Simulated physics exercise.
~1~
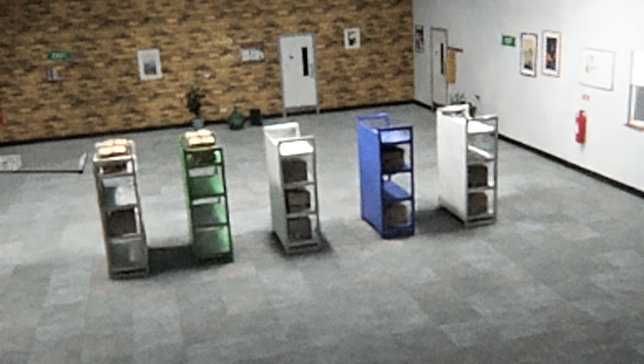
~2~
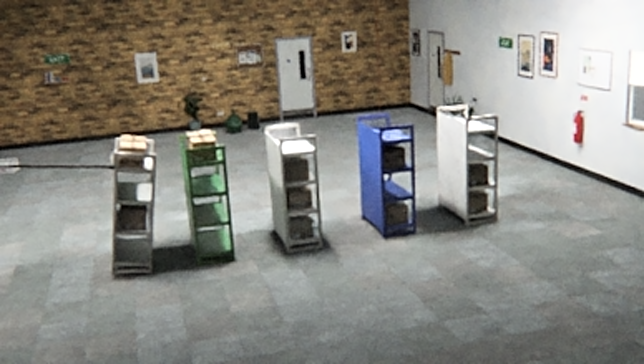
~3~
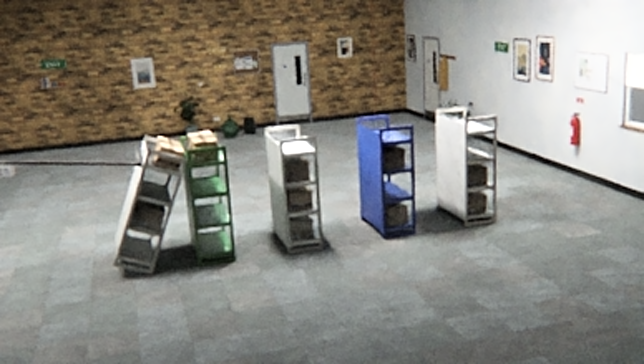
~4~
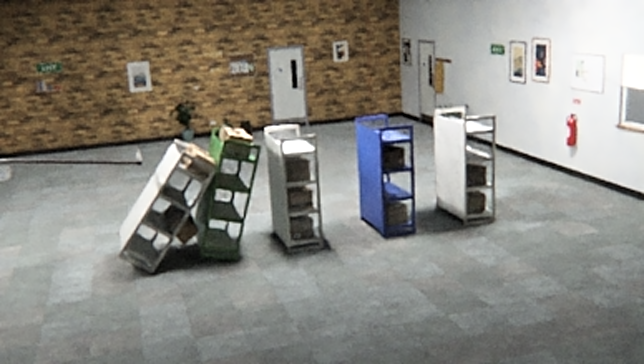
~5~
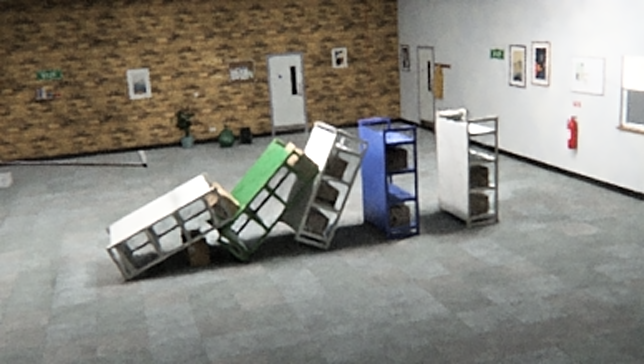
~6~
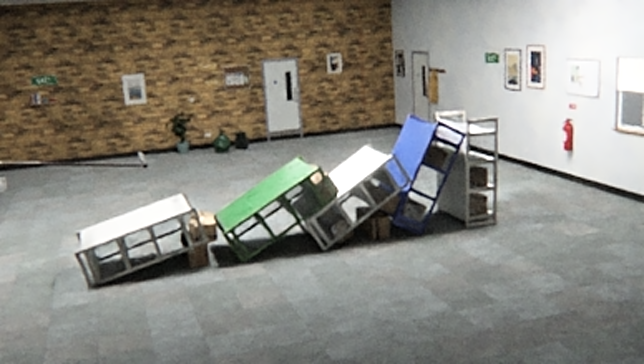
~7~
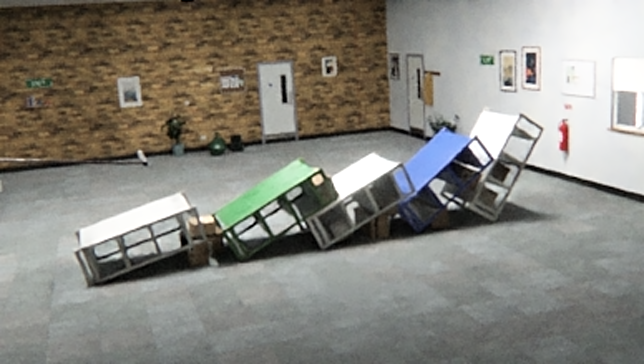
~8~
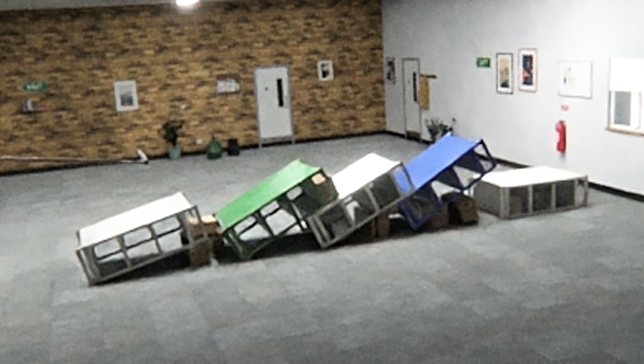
In a large carpeted room with a brick wall behind and a white wall at right, seen from slightly above as the view drifts a little sideways, five tall racks stand in a row, holding boxes. The second from the left is green, the fourth blue, and the others pale. A pole reaches in from the left, and the first rack tips rightward into the green one. The green rack leans onto the middle one, which topples against the blue, and boxes spill out. The blue rack knocks over the last, which lands flat, leaving the other four slumped in a slanting line.
